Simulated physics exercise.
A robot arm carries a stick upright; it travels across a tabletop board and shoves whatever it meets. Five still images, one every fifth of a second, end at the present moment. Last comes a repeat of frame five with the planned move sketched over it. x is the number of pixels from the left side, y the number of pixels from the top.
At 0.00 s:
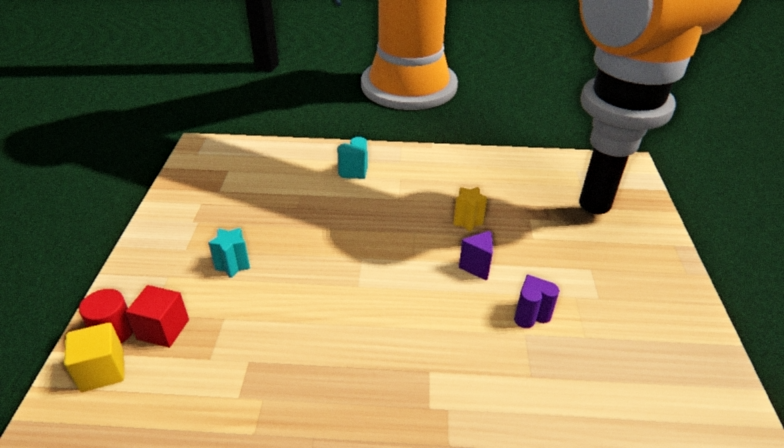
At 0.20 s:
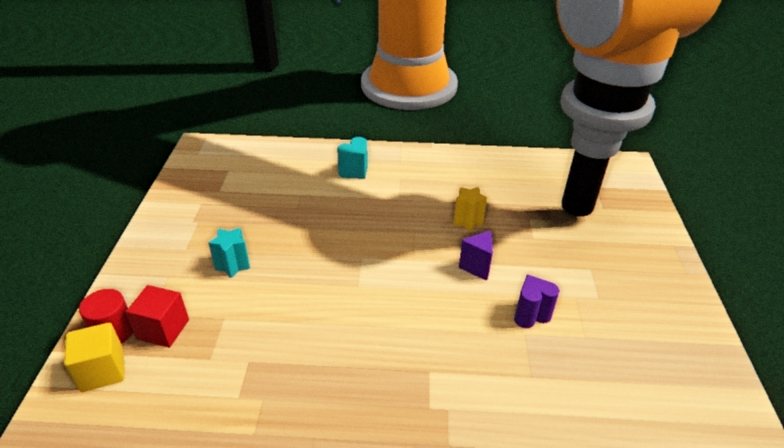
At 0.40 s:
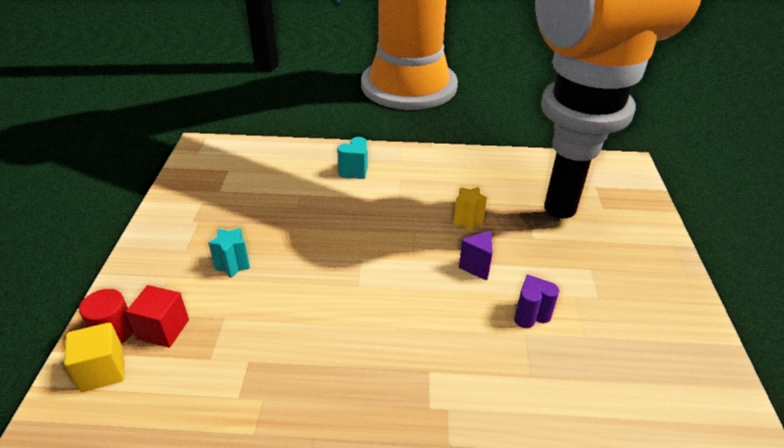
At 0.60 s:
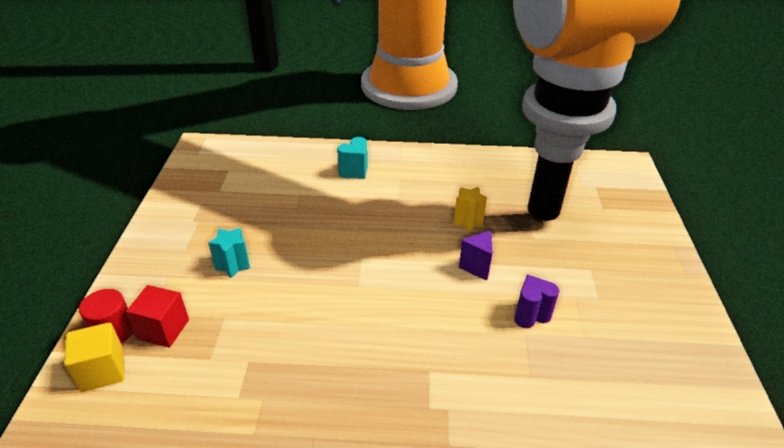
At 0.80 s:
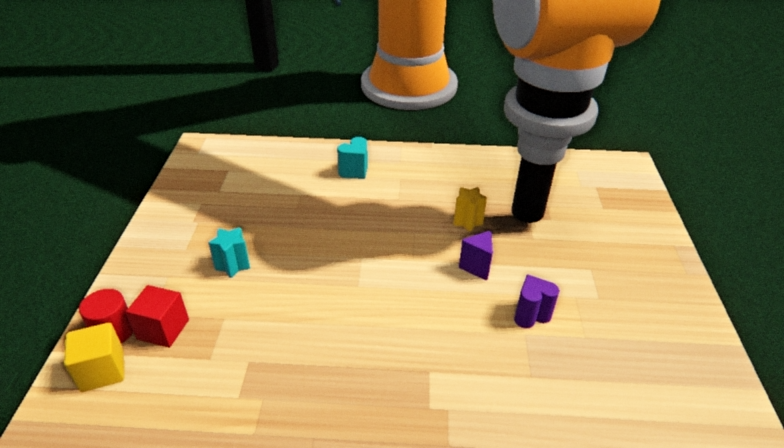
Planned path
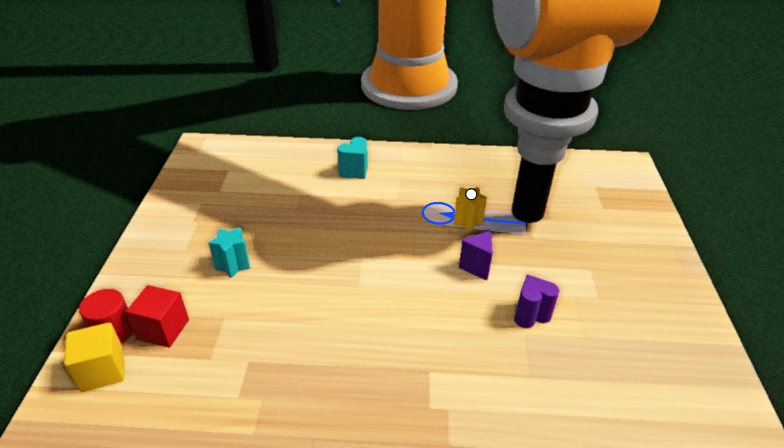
In the video, an orange robot arm with a black stick moves steadily left across the right side of a wooden table, nearing a yellow star block, while the star and the purple, teal, red and yellow blocks stay still.
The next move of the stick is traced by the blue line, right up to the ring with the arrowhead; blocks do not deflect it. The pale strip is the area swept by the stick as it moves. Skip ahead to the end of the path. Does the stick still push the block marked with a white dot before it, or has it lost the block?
Still leading.
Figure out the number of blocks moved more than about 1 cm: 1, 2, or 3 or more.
I predict one.
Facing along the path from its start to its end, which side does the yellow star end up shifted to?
Answer: Left.
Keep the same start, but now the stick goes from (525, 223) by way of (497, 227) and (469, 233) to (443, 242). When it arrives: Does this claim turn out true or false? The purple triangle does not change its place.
Answer: True.
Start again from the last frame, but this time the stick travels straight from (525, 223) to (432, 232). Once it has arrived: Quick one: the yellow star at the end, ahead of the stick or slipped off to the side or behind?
It is off to the side or behind.
The line goes straight from (525, 223) to (439, 213); the dot is on the yellow star.
On the path given first. Halfway along, stick at (483, 210); yellow star at (458, 195).
At the end, stick at (440, 204); yellow star at (418, 195); purple triangle unmoved.
